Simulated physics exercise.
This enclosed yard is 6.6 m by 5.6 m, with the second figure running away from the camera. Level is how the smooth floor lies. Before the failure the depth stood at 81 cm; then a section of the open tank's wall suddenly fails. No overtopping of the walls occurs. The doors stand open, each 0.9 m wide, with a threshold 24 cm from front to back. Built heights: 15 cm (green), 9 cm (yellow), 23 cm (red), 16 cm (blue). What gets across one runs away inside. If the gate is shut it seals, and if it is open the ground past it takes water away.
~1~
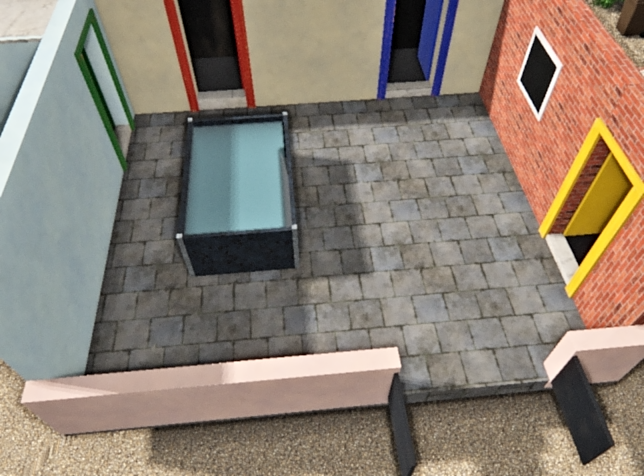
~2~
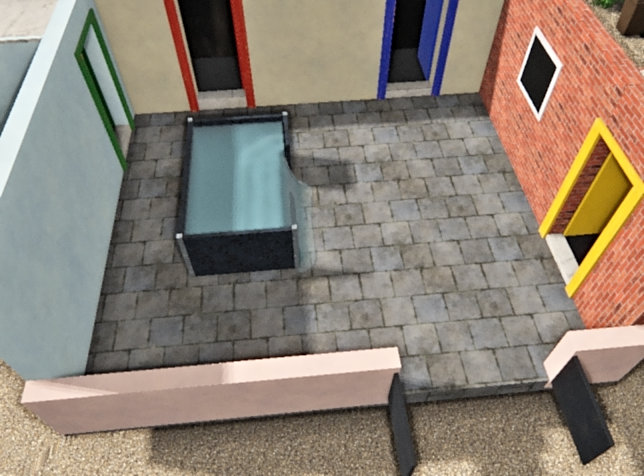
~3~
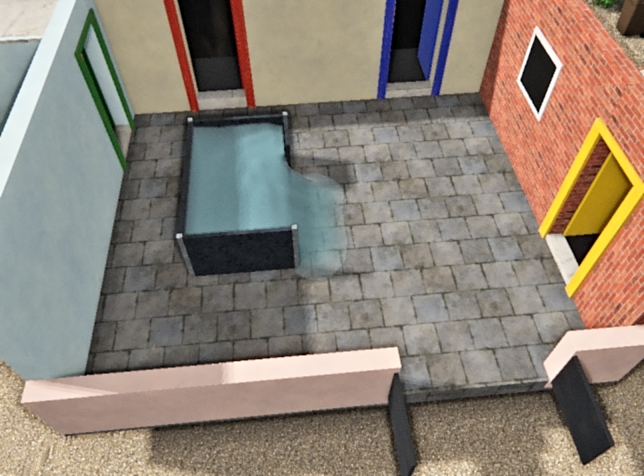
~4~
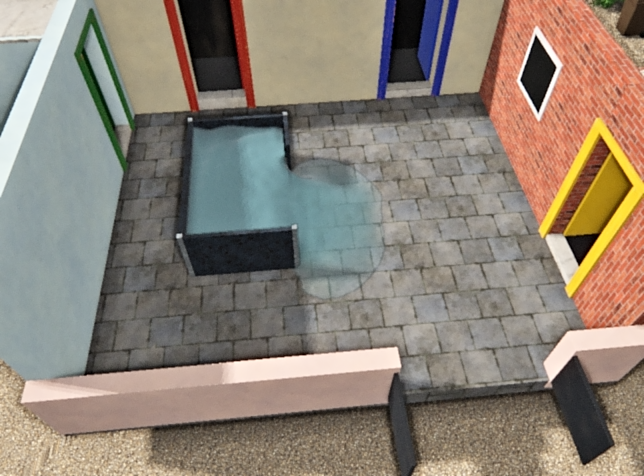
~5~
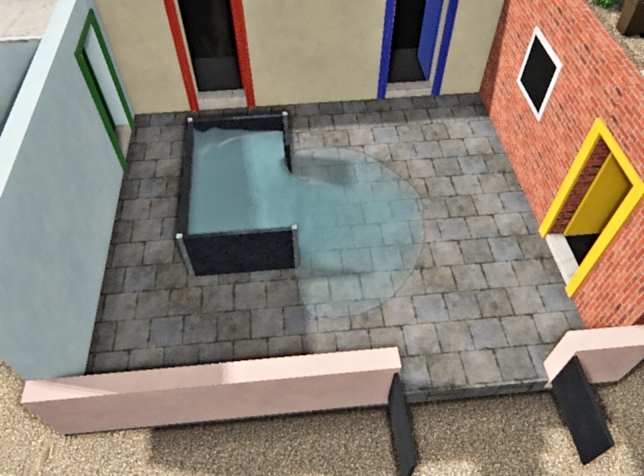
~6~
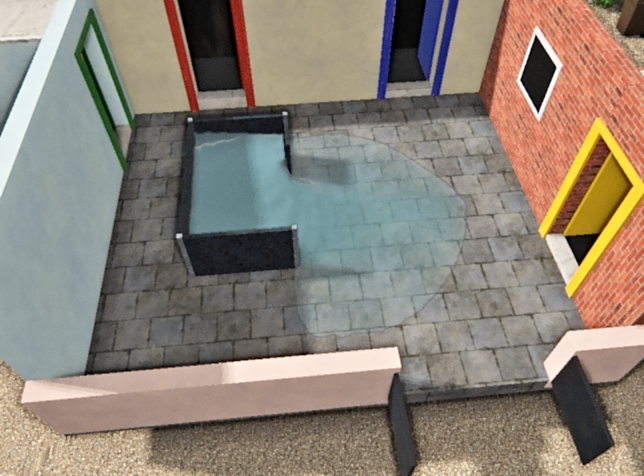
A dark-sided open tank of pale blue water stands left of centre in a grey-paved yard, seen from high above by a still camera. Around it are a pale blue wall with a green-framed door at left, a cream wall with red and blue doorways behind, brick with a yellow door at right, and low pink walls in front. Water pours from the tank's right side and spreads rightward across the paving in a widening, rounded sheet, while the level inside drops slightly.
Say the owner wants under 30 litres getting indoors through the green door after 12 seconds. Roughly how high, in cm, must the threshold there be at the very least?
At the very least some 7.5 cm.
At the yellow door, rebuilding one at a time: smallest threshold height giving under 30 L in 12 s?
Yellow would need about 24 cm on its own.
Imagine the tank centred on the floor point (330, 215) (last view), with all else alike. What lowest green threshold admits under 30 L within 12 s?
In this case, 7.5 cm or so.
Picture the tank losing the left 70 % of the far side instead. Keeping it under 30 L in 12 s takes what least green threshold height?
A minimum of about 21 cm.
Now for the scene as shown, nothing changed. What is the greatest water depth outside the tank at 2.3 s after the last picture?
28 cm.
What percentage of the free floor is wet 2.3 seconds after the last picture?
Approximately 55 % of it.
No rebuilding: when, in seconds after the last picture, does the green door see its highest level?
I'd say near 5.5 seconds.
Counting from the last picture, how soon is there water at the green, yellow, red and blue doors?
The green door gets it at 5.0 s, the yellow door at 0.4 s, the red door at 3.8 s and the blue door at 0.8 s.
Then, 0.7 s after the last picture water covers 50 % of the floor, deepest (38 cm) near (526, 211); it has not reached the green door.
Then, 2.3 s after the last picture water covers 55 % of the floor, deepest (28 cm) near (476, 98); it has not reached the green door.
Then, 11.3 s after the last picture water covers 100 % of the floor, deepest (9 cm) near (80, 406); 7 cm at the green door, 0 litres in over its 15 cm threshold.
At the green door as built, the water peaked near 14 cm, 5.3 s after the last picture.
Run again over the same 12 s with other heights there, 50 litres in over 6.5 cm, 15 litres over 9 cm. The limit of 30 litres is kept from about 7.5 cm up.
